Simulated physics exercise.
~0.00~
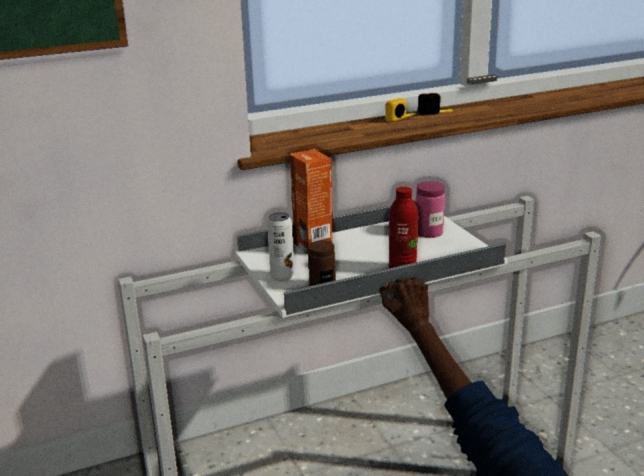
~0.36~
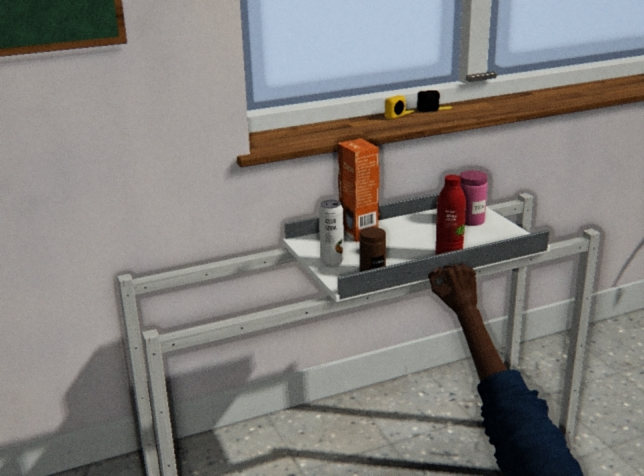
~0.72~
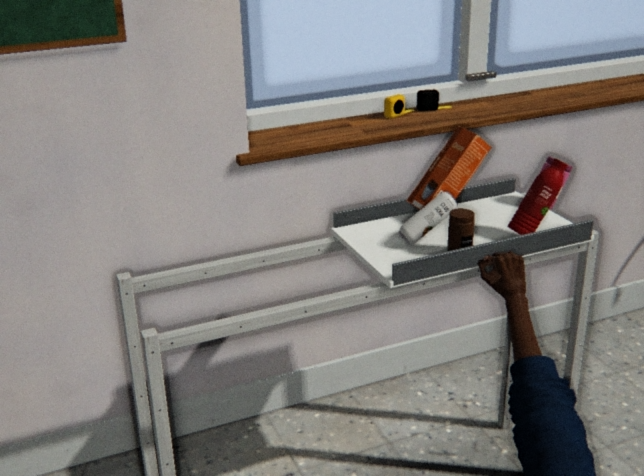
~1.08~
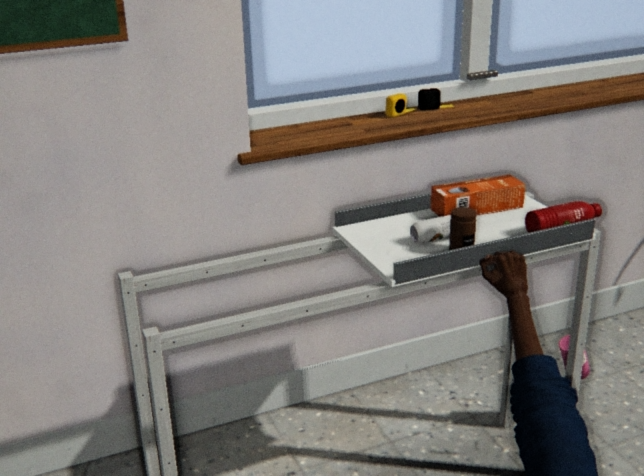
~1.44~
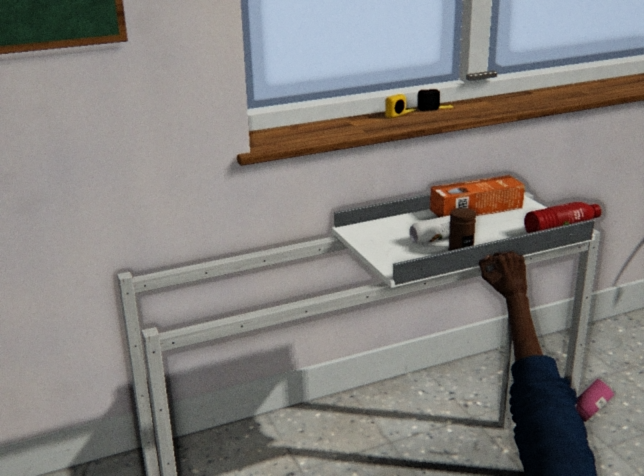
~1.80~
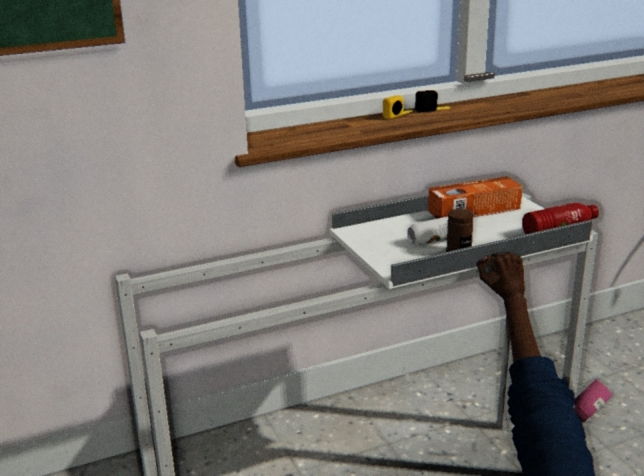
The video shows a hand sliding a white tray with gray rails rightward along a metal frame until it stops, as the carton, white can and red bottle topple onto the tray and the pink jar falls to the floor, while the brown jar stays upright.
